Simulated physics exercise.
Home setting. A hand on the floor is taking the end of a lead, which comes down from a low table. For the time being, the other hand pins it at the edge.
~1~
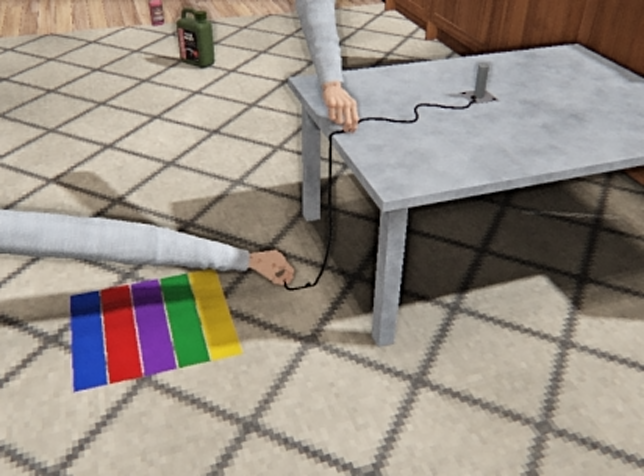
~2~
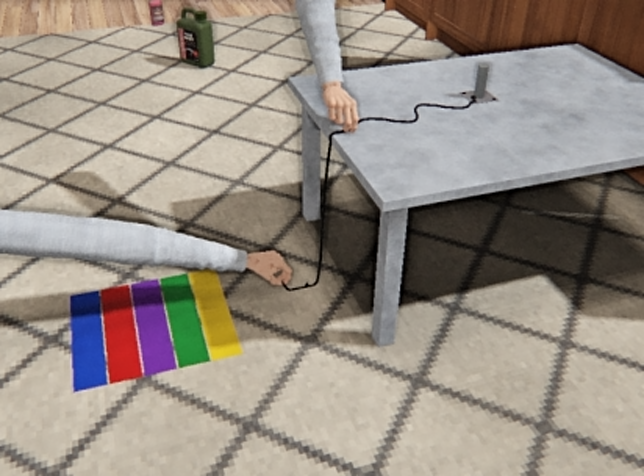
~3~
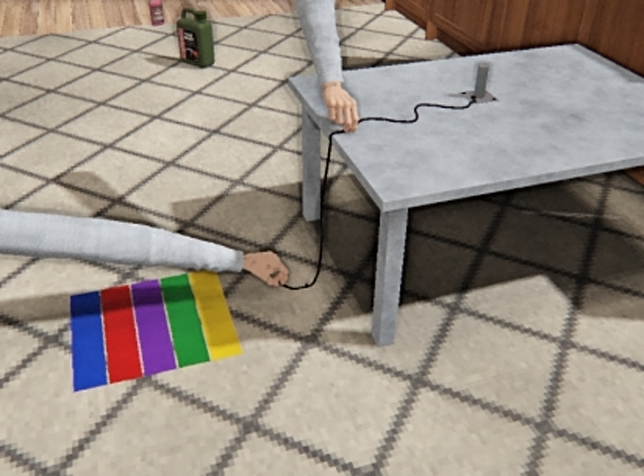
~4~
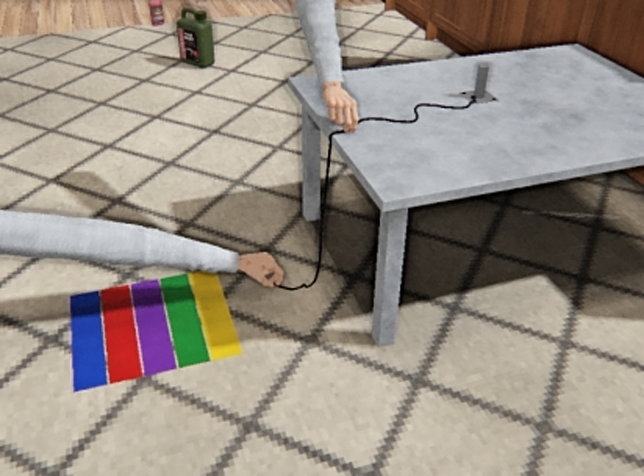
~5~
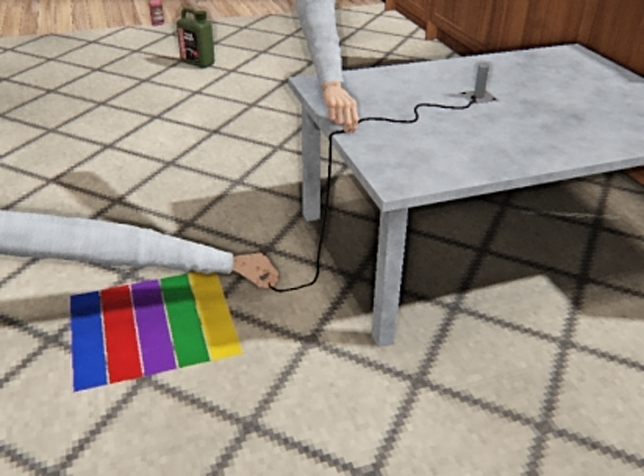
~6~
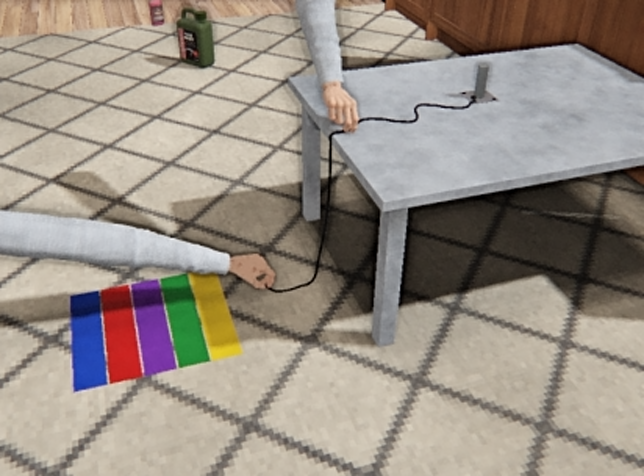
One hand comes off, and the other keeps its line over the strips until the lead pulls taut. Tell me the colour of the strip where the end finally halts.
It halts over red.
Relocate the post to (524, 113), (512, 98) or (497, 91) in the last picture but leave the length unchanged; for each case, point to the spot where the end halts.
The three places are (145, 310), (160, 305) and (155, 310), in that order.
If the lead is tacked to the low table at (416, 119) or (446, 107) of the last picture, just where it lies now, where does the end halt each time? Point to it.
First try at (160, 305), second at (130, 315).
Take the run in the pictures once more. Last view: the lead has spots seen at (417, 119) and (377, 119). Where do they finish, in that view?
To (382, 118) for the first and to (344, 127) for the second.
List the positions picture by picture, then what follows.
In the first picture, end (285, 282); yellow (223, 340); green (191, 347); purple (158, 354); red (124, 362); blue (89, 369).
In the second picture, end (283, 282); lead through (462, 108) (417, 115) (360, 121) (328, 162) (323, 222) (318, 275).
In the third picture, end (279, 283).
In the fourth picture, end (275, 284); lead through (462, 108) (417, 115) (360, 121) (329, 161) (322, 222) (317, 275).
In the fifth picture, end (270, 285).
In the sixth picture, end (266, 285); lead through (462, 108) (417, 115) (360, 121) (330, 161) (326, 221) (315, 276).
Soon after, end near (172, 304); over green.
After that, end near (138, 311); over purple.
At the stop, end near (117, 316); over red. Over red.
